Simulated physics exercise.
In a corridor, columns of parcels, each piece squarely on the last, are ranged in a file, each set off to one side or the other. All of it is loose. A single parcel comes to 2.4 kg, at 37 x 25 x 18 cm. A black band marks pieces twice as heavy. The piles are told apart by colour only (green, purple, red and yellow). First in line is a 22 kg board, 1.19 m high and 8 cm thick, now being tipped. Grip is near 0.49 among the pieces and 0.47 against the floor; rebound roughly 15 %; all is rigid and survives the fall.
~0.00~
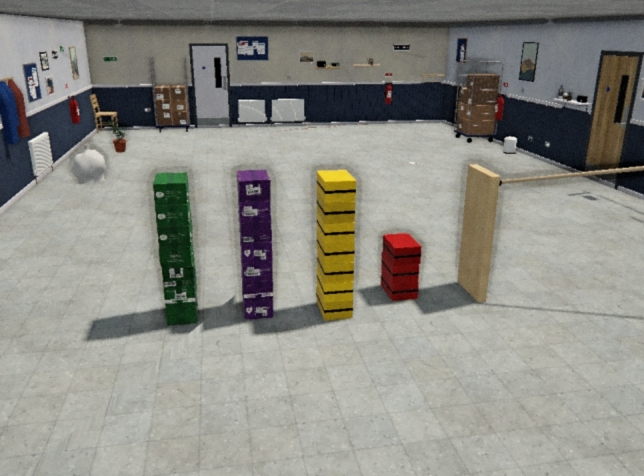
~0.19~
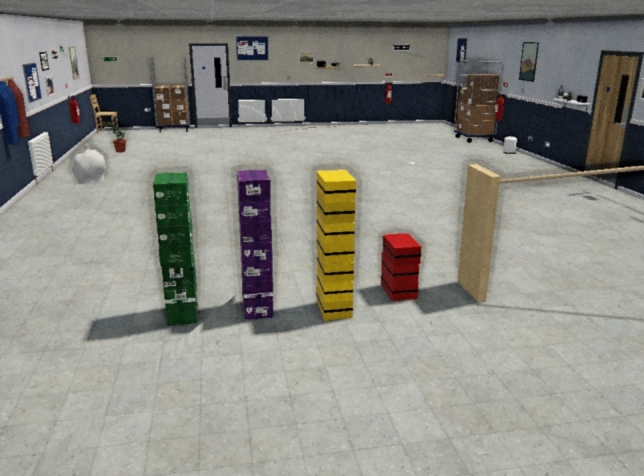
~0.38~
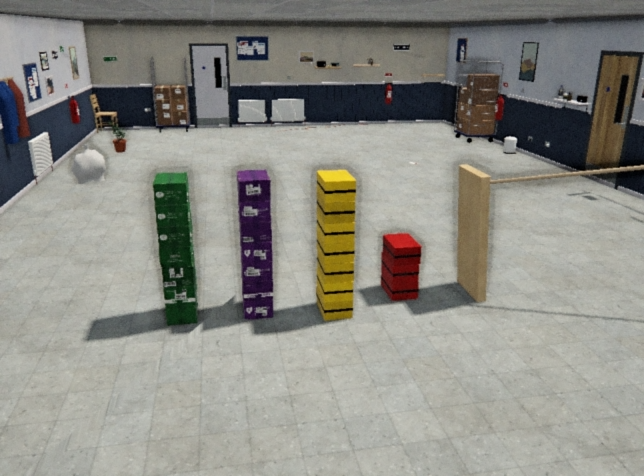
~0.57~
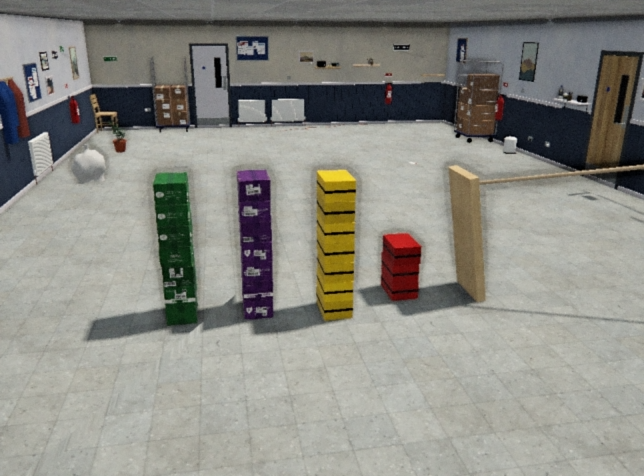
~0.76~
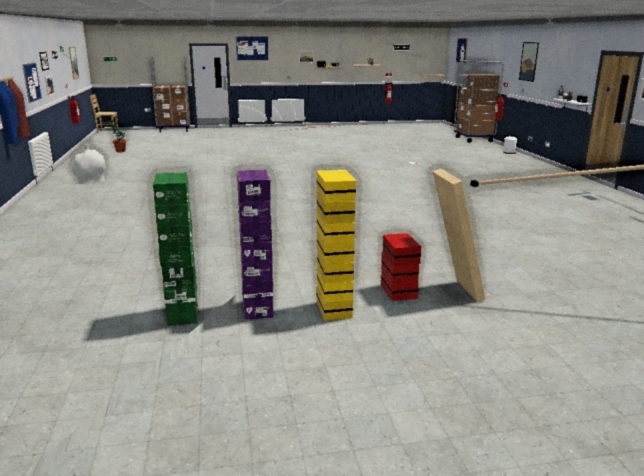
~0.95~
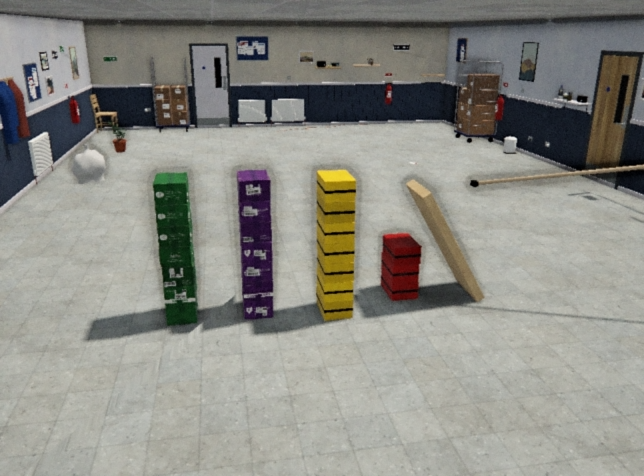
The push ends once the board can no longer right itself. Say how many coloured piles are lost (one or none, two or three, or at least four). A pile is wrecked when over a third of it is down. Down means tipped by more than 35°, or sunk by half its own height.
The toll is no more than one.
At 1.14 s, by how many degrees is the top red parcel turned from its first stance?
Some 0°.
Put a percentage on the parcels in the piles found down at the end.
About 0 per cent.
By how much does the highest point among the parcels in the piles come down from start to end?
About 0 cm.
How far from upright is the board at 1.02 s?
Some 35° from upright.
Around 1.02 s, board 37° from upright; none of the 24 parcels down.
Around 1.14 s, board 46° from upright; none of the 24 parcels down, 1 disturbed; top red parcel displaced 25 mm.
Finally (2.1 s), board 47° from upright; none of the 24 parcels down, 1 disturbed; top red parcel displaced 34 mm; top green parcel unmoved. No coloured pile is wrecked. Seen by the last camera, middles, top red parcel near (398, 249), top green parcel near (172, 188).
